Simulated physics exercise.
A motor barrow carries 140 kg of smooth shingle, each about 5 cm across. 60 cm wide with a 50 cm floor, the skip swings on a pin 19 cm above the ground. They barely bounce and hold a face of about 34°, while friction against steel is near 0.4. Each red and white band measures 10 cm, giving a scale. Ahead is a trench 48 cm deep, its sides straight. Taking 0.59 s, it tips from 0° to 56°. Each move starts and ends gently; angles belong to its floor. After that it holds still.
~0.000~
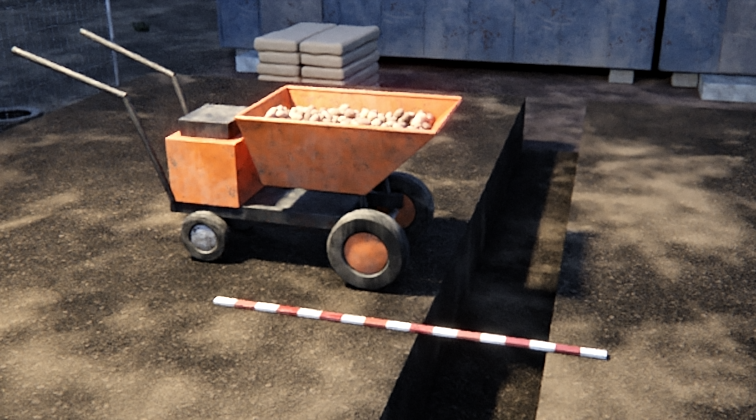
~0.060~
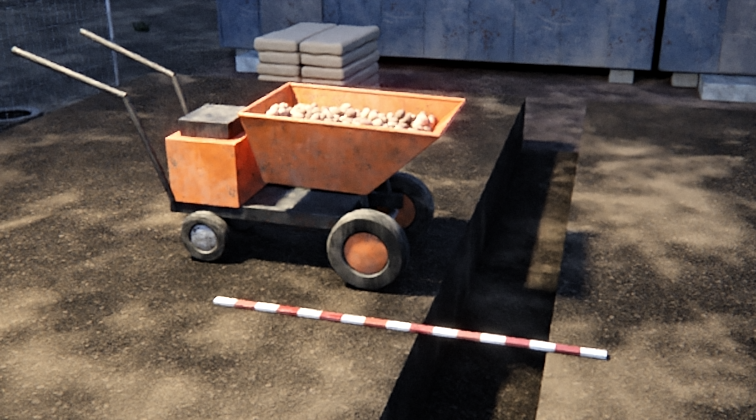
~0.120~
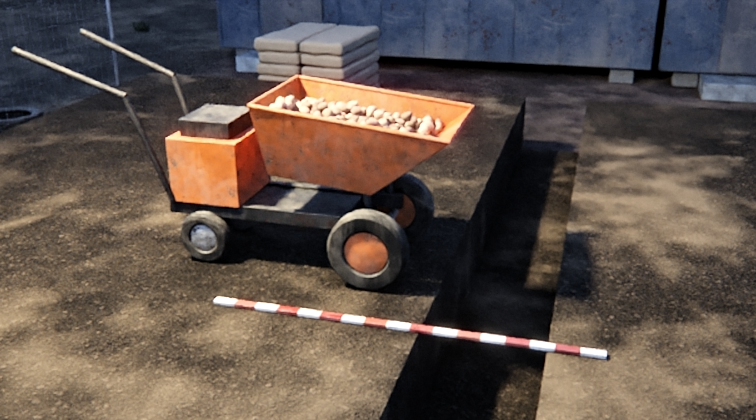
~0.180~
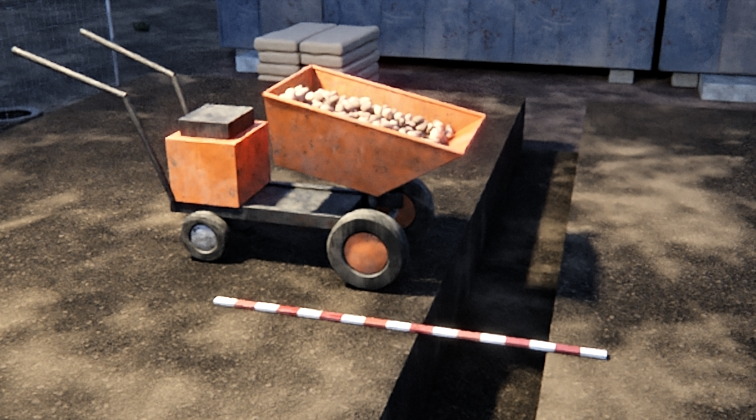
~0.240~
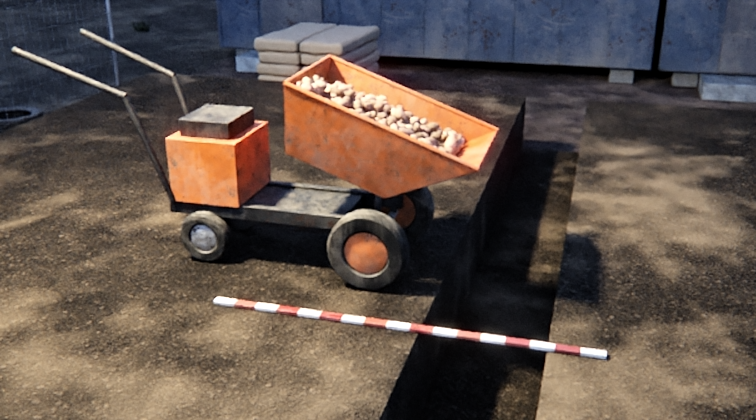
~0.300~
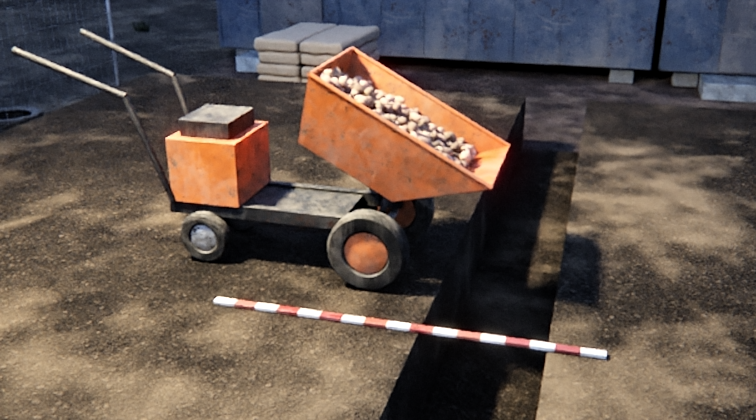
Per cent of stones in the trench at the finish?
About 47 %.
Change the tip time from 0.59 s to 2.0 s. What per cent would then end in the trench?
65 per cent.
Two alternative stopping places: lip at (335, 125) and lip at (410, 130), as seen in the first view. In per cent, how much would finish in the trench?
100 and 65 %.
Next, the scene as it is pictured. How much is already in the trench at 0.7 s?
I'd say near 10 per cent at that time.
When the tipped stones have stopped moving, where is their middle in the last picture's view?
The stones end up centred near (571, 282).
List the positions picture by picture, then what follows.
In the first picture, lip at (436, 133), floor tilted 0°, highest stones at (385, 117).
In the second picture, the skip is at 2°, its lip at (440, 136); the top of the load is at (357, 115); the stones move at 0.4 m/s on average.
In the third picture, the skip is at 6°, its lip at (450, 143); the top of the load is at (325, 108); the stones move at 0.8 m/s on average.
In the fourth picture, lip at (463, 154), floor tilted 12°, highest stones at (322, 98); the stones move at 1.1 m/s on average.
In the fifth picture, lip at (478, 170), floor tilted 20°, highest stones at (330, 89); the stones move at 1.2 m/s on average.
In the sixth picture, lip at (492, 188), floor tilted 29°, highest stones at (344, 81); the stones move at 1.3 m/s on average.
After 0.4 s the floor is at 47°; 100 % in the skip; the foremost stones are at (496, 202).
After 0.7 s the floor is at 56°; 89 % in the skip, 8 % in the trench, 3 % past the trench; the foremost stones are at (577, 276).
After 1.0 s the floor is at 56°; 42 % in the skip, 11 % in the trench, 46 % past the trench; the foremost stones are at (723, 296).
After 3.0 s the floor is at 56°; 1 % in the skip, 47 % in the trench, 53 % past the trench; the foremost stones are past the picture's edge.
